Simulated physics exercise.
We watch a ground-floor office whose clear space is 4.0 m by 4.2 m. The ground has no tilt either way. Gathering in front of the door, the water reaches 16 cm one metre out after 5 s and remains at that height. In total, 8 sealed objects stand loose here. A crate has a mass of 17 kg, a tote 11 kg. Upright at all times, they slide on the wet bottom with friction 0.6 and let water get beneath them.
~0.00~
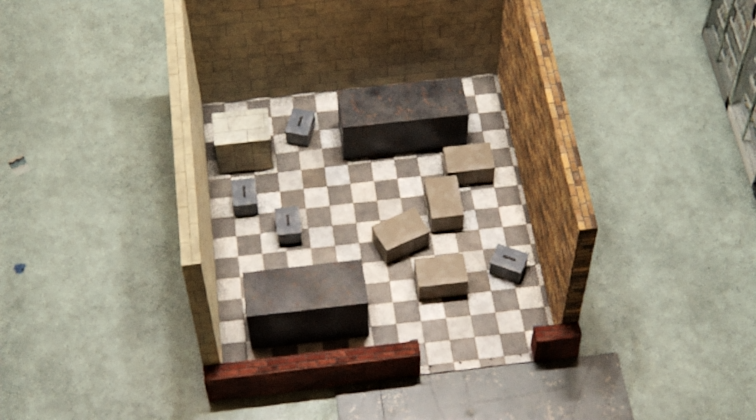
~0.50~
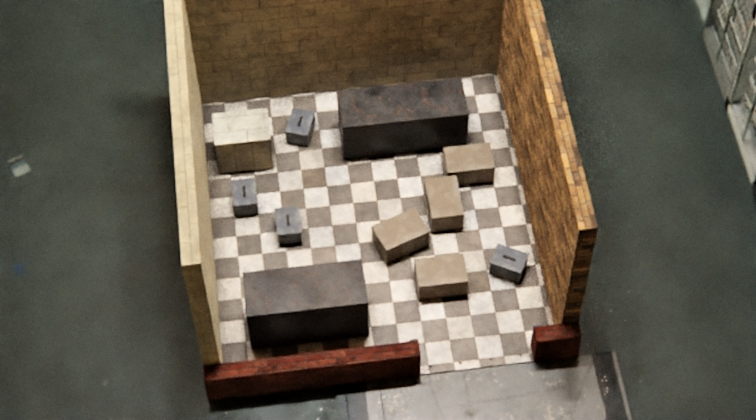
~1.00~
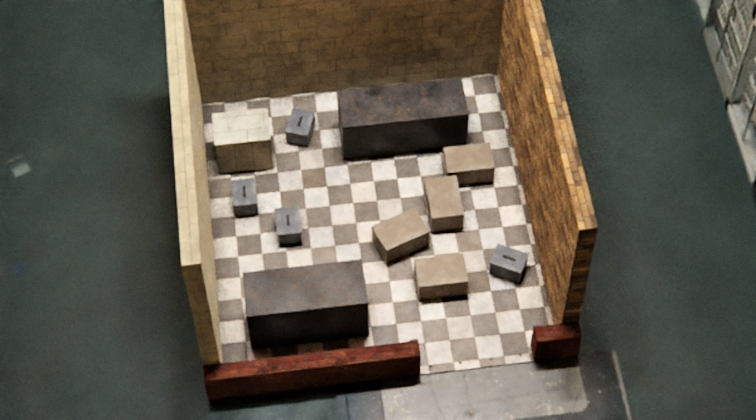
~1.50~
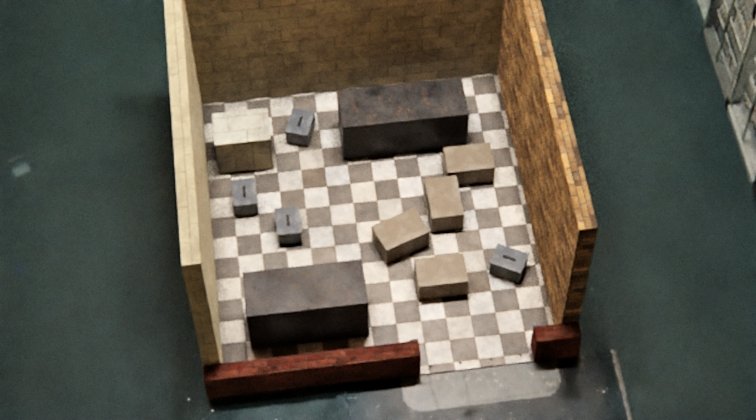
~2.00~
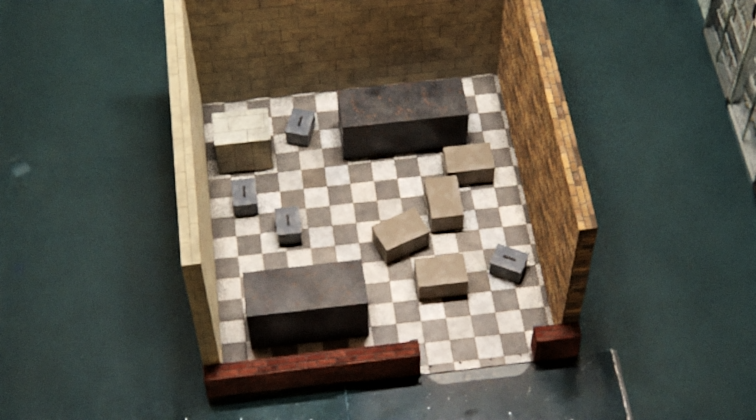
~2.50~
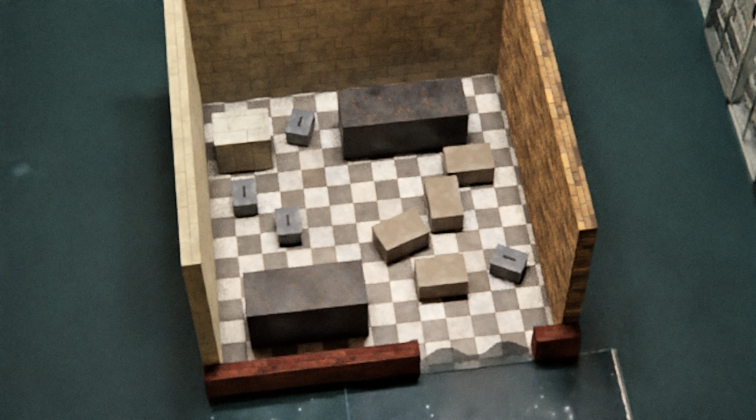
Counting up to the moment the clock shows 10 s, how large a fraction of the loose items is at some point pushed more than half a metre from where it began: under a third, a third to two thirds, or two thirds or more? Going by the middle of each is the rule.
It is a third to two thirds.
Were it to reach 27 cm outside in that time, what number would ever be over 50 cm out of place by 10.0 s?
Result: 7.
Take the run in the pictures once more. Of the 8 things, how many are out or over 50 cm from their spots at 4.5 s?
Result: 0.
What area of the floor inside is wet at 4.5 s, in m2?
Near 2.5 m2 in all.
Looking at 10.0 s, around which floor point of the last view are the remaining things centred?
Centred roughly on (359, 189).
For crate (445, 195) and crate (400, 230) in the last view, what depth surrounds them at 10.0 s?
I'd put it at 9 cm and 7 cm respectively.
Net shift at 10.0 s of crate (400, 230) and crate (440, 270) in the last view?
100 cm and 140 cm respectively.
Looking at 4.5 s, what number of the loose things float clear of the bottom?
0.
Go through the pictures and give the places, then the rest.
In the first picture, a crate at (444, 197), on the bottom; a tote at (509, 258) rests on the ground; 0.0 m2 under water; 0 of 8 have shifted.
In the second picture, a crate at (444, 197), on the bottom; a tote at (509, 258) rests on the ground; water covers 0.0 m2; 0 of 8 have shifted.
In the third picture, a crate at (444, 197), on the bottom; a tote at (509, 258), on the bottom; water covers 0.0 m2; 0 of 8 have shifted.
In the fourth picture, a crate at (444, 197), on the bottom; a tote at (509, 258) rests on the ground; water covers 0.0 m2; 0 of 8 have shifted.
In the fifth picture, a crate at (444, 197) rests on the ground; a tote at (509, 258) rests on the ground; 0.0 m2 under water; 0 of 8 have shifted.
In the sixth picture, a crate at (444, 197), on the bottom; a tote at (509, 258), on the bottom; water covers 0.0 m2; 0 of 8 have shifted.
After 3.5 s 0 of 8 are over 50 cm from their spots; 0 afloat.
After 4.5 s 0 of 8 are over 50 cm from their spots; 0 afloat.
After 7.0 s 1 of 8 are over 50 cm from their spots; 1 afloat.
After 10.0 s 4 of 8 are over 50 cm from their spots, and 4 have been at some point; 1 afloat.
